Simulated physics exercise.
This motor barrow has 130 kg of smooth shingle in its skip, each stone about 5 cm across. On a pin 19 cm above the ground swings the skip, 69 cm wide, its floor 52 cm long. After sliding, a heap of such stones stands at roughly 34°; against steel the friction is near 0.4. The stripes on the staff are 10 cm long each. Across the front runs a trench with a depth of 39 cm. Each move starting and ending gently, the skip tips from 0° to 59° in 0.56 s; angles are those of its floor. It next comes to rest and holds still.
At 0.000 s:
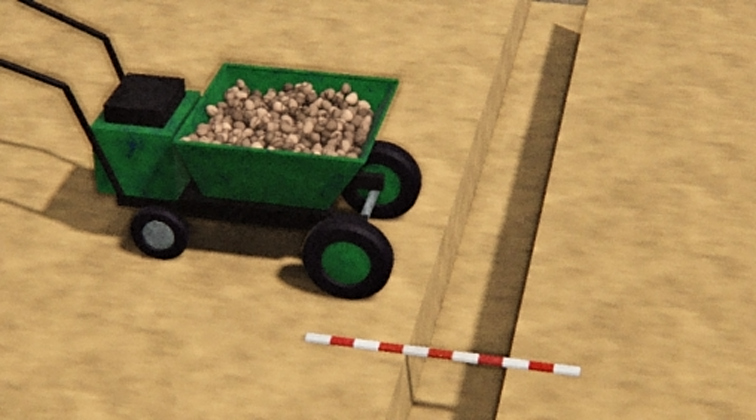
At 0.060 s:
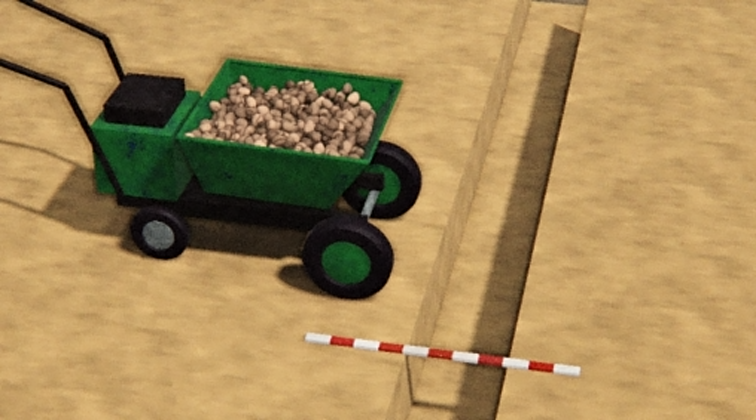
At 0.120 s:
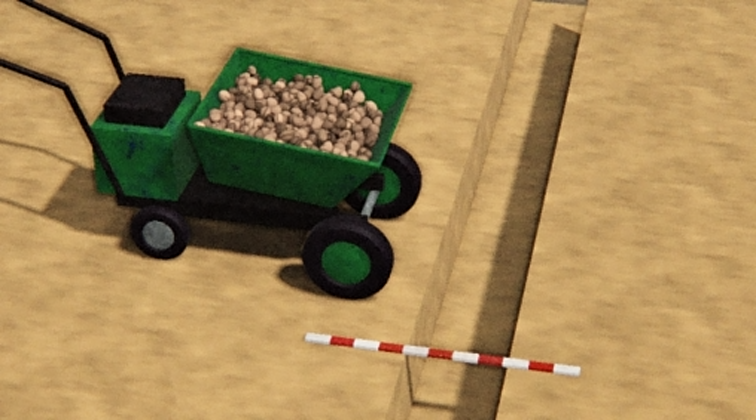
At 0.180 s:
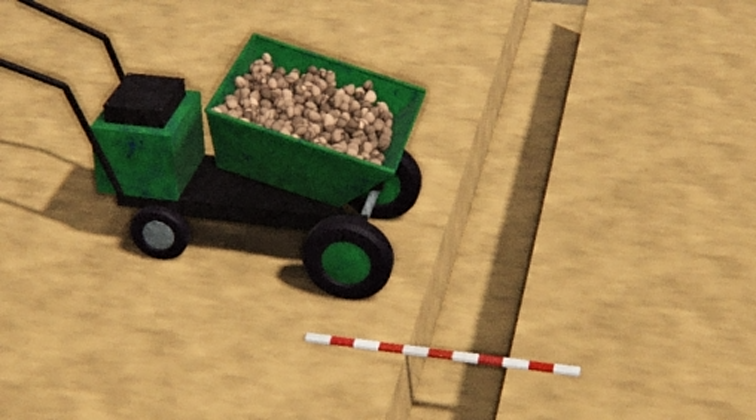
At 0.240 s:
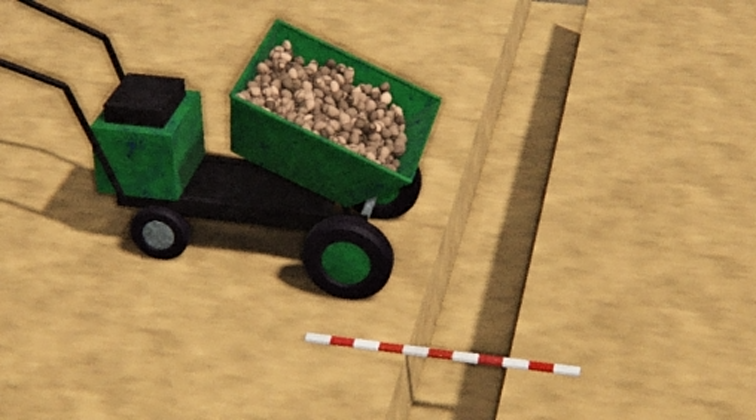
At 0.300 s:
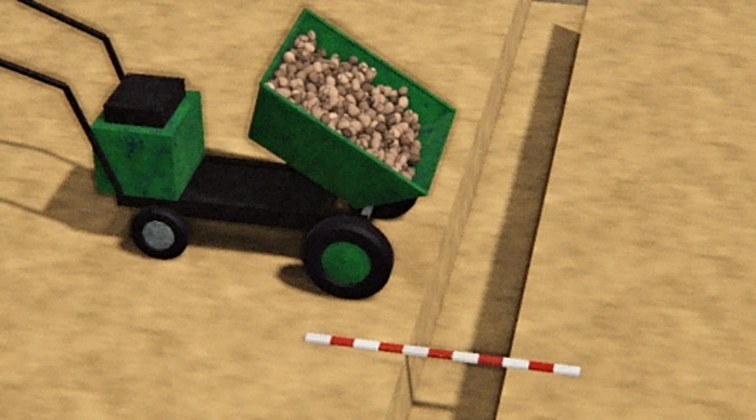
At first, a green motor barrow stands still on sandy ground beside a trench, its level skip full of small stones. The skip begins to tilt, its left end rising slowly, then lifts further from the black frame until it slopes steeply down to the right, with the stones still heaped inside.
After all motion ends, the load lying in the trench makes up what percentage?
It makes up about 29 per cent.
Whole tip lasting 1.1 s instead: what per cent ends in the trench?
Probably about 45 in a hundred.
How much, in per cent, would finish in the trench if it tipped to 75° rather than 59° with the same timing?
About 30%.
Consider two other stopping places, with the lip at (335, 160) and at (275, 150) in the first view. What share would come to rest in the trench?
Roughly 45 in a hundred, then 60 in a hundred.
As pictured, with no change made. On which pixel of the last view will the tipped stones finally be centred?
Centre estimate: Around (558, 274).
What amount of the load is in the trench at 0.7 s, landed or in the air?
About 10 per cent by then.
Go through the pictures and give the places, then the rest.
The skip is at 0°, its lip at (364, 162); the top of the load is at (277, 104), in the first picture.
Lip at (368, 163), floor tilted 2°, highest stones at (264, 103); the stones move at 0.5 m/s on average, in the second picture.
The skip is at 7°, its lip at (379, 166); the top of the load is at (258, 91); the stones move at 0.9 m/s on average, in the third picture.
Lip at (394, 173), floor tilted 14°, highest stones at (262, 79); the stones move at 1.2 m/s on average, in the fourth picture.
The skip is at 23°, its lip at (411, 182); the top of the load is at (271, 66); the stones move at 1.4 m/s on average, in the fifth picture.
The skip is at 33°, its lip at (427, 195); the top of the load is at (296, 55); the stones move at 1.4 m/s on average, in the sixth picture.
After 0.4 s the floor is at 50°; 100 % in the skip; the foremost stones are at (437, 186).
After 0.7 s the floor is at 59°; 89 % in the skip, 10 % in the trench; the foremost stones are at (525, 213).
After 1.0 s the floor is at 59°; 43 % in the skip, 16 % in the trench, 41 % past the trench; the foremost stones are at (680, 292).
After 3.0 s the floor is at 59°; 28 % in the skip, 29 % in the trench, 43 % past the trench; the foremost stones are past the picture's edge.
